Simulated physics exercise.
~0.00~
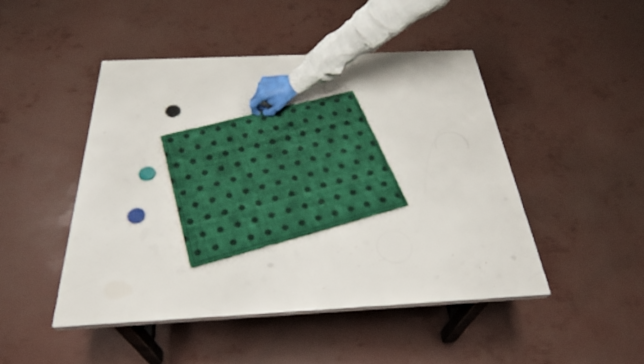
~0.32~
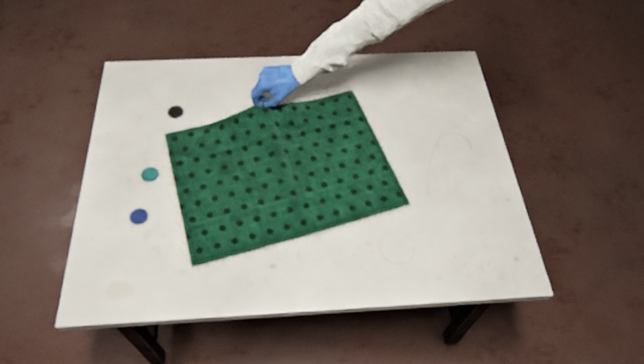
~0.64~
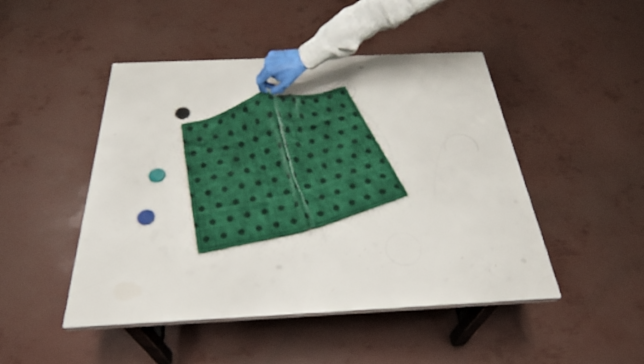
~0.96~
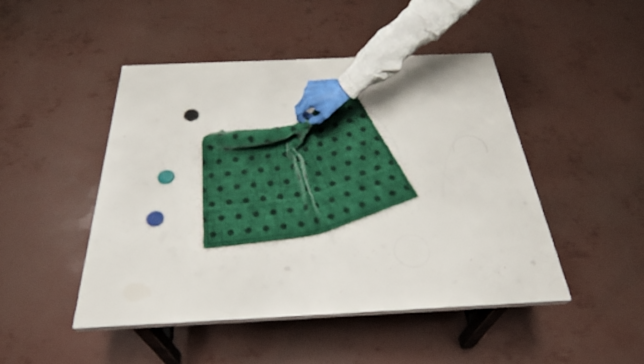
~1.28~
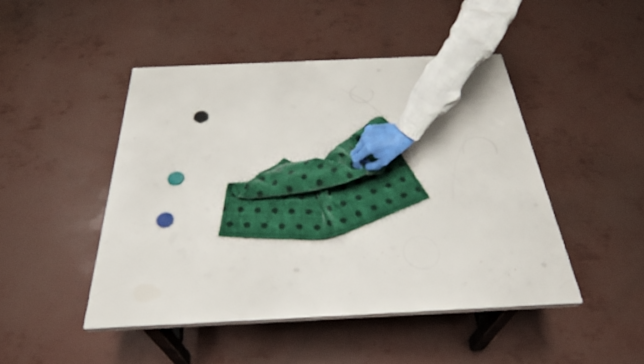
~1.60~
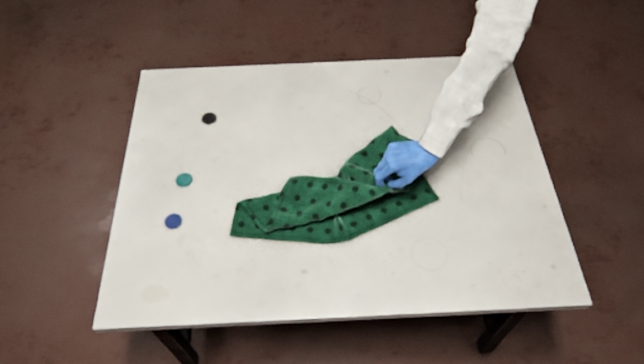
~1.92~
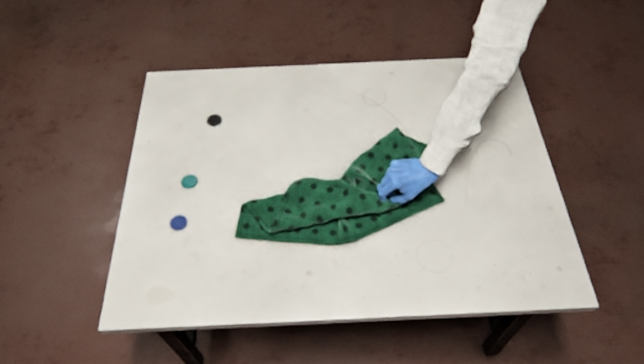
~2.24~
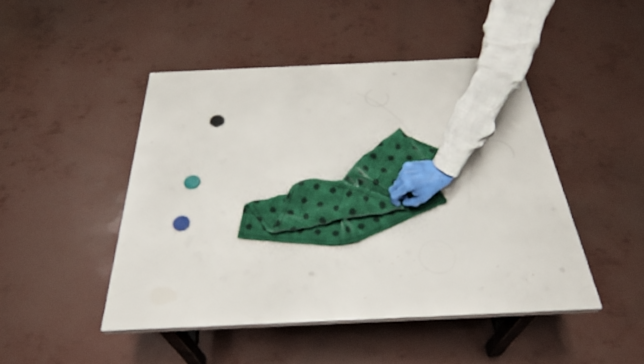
A gloved hand lifts a green dotted cloth's far edge and folds it toward the front.
